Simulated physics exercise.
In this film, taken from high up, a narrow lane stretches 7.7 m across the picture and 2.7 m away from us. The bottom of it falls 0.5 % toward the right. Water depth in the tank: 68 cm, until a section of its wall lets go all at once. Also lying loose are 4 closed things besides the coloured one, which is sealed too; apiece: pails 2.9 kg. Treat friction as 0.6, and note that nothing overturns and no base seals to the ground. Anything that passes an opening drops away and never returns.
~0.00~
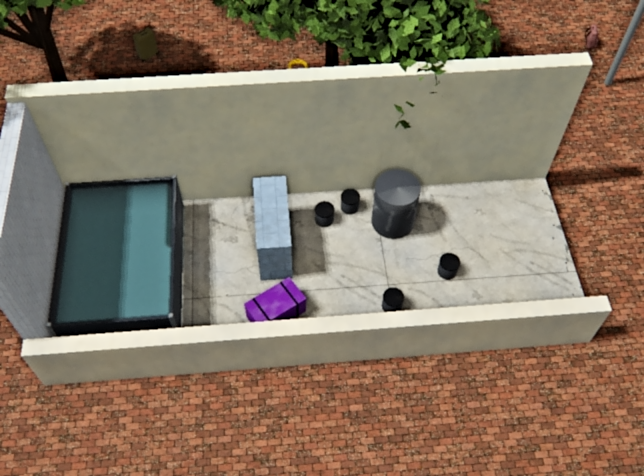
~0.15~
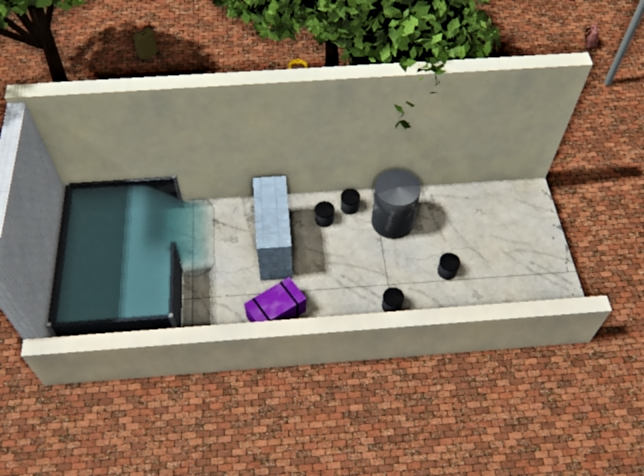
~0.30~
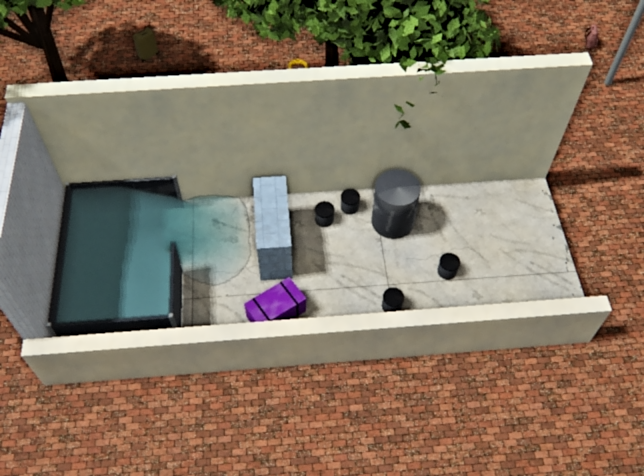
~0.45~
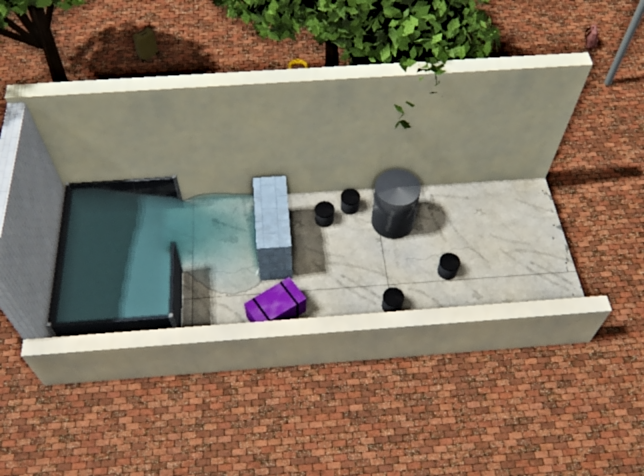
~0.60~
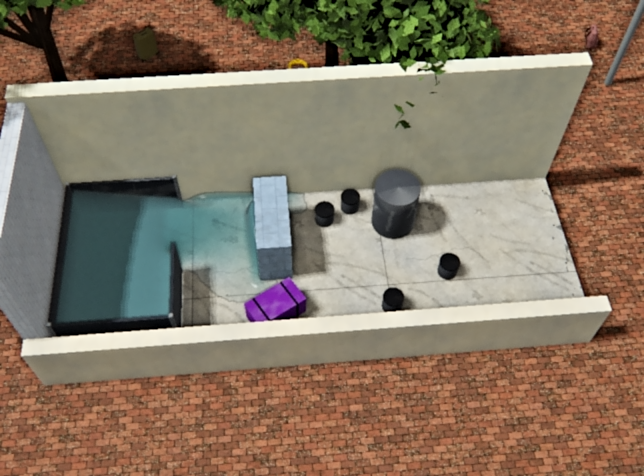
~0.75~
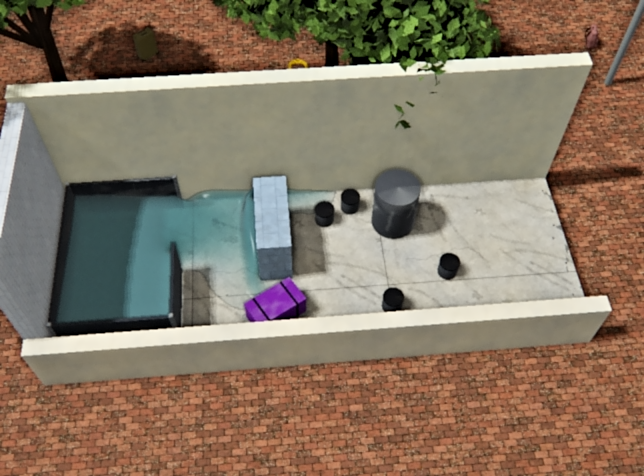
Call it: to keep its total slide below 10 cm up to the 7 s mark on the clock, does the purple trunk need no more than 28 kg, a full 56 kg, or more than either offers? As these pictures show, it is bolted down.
More than either.
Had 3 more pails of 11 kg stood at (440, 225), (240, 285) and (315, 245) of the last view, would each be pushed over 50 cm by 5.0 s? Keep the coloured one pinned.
Result, in sequence: Not exceeded, exceeded, not exceeded.
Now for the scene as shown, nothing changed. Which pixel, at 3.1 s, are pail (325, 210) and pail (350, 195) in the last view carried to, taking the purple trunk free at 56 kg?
I'd say close to (423, 300) and close to (371, 313).
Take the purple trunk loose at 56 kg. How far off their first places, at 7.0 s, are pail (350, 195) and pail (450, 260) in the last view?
The first is gone out and the second is washed out.
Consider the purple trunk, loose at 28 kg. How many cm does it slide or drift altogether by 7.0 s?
I'd say roughly 500 centimetres in all.
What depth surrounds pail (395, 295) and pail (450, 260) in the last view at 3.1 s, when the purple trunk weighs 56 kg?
First roughly 7 cm, second roughly 2 cm.
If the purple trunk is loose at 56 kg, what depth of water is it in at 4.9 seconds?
Something like 8 centimetres.
After 1.4 s the purple trunk would be 18 cm from its start with 28 kg and 5 cm from its start with 56 kg; 7 cm of water round it then.
After 3.1 s the purple trunk would be 119 cm from its start with 28 kg and 78 cm from its start with 56 kg; 8 cm of water round it then.
After 4.9 s the purple trunk would be 354 cm from its start with 28 kg and 149 cm from its start with 56 kg; 8 cm of water round it then.
After 7.0 s the purple trunk would be gone out with 28 kg and 149 cm from its start with 56 kg; 7 cm of water round it then.
